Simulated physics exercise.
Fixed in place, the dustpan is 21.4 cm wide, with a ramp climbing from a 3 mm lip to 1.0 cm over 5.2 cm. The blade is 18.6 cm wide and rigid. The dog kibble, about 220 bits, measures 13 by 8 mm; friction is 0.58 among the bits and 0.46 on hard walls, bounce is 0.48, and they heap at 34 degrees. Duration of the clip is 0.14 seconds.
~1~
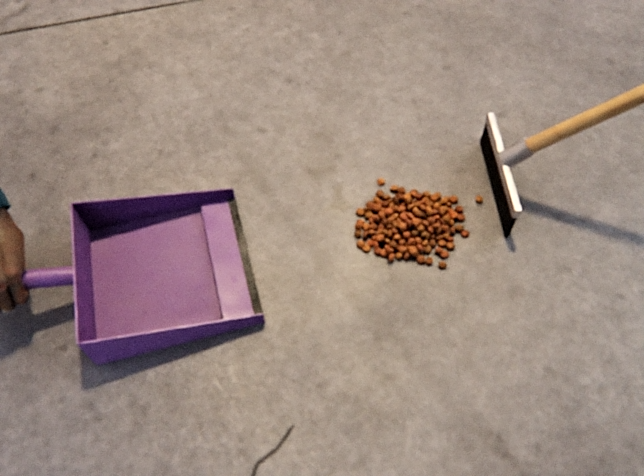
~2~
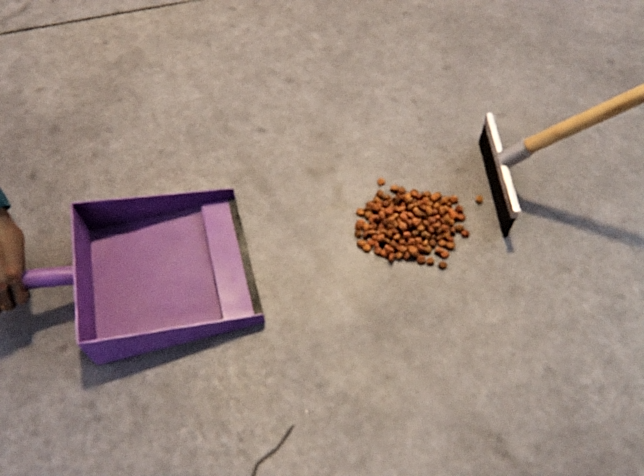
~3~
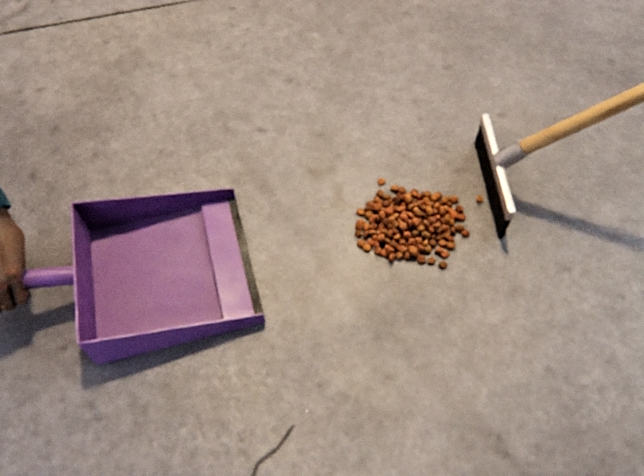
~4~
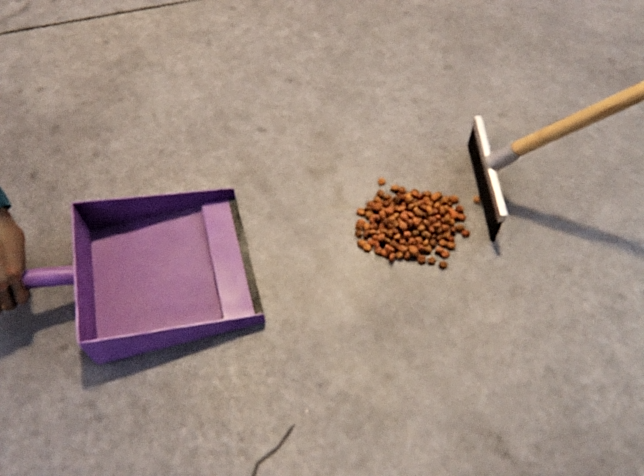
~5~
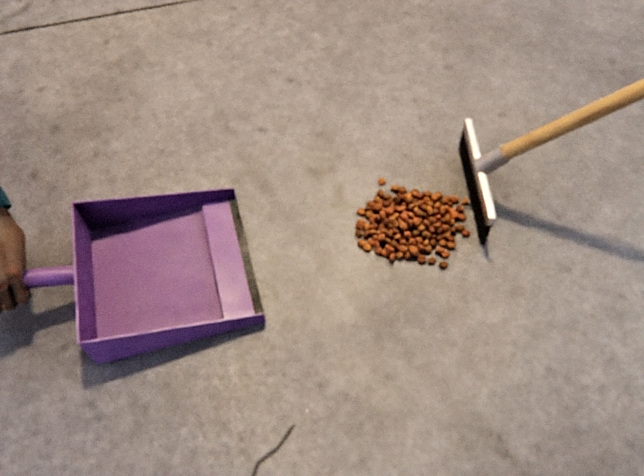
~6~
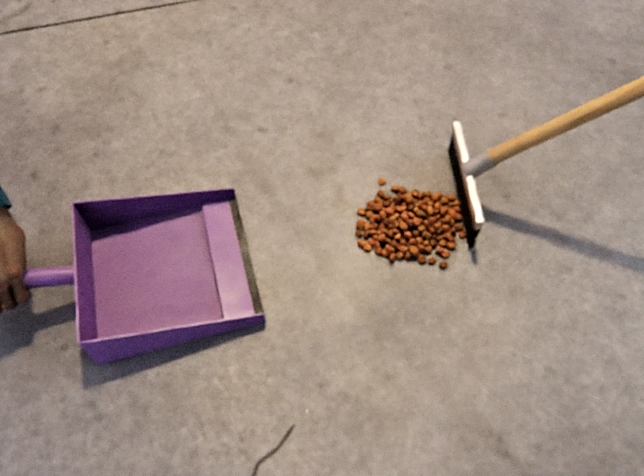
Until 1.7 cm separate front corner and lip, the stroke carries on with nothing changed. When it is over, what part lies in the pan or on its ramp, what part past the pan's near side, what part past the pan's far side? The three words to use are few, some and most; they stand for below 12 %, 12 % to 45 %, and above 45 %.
Pan: Some, near side: Few, far side: Few.
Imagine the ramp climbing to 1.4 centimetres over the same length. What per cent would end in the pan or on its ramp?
I'd expect close to 35 per cent.
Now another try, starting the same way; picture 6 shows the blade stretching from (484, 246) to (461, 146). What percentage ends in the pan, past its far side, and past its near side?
Pan: 0, far side: 0, near side: 20.
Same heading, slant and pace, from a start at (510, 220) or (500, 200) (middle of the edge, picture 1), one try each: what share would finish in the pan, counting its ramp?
Roughly 20 % and 30 %.
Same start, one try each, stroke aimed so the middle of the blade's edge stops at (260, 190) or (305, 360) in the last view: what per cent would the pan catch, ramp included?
Some 25 per cent on the first try, 0 per cent on the second.
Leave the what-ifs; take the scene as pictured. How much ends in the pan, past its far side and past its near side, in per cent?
Pan 35, near side 5, far side 5.
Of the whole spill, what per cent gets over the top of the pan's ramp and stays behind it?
About 10 %.
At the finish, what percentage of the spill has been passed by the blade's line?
My guess is close to 10 per cent.
Then, 0.22 s after the last picture, middle of the blade 18 cm from the lip; 0 % over the lip, far side 0 %, near side 0 %.
Then, 0.36 s after the last picture, middle of the blade 9 cm from the lip; 0 % over the lip, far side 5 %, near side 5 %.
Then, 0.63 s after the last picture, middle of the blade 4 cm from the lip; 35 % over the lip, far side 5 %, near side 5 %.
In the end, pan 35 %, near side 5 %, far side 5 %, in front of the lip or behind the blade 50 %.
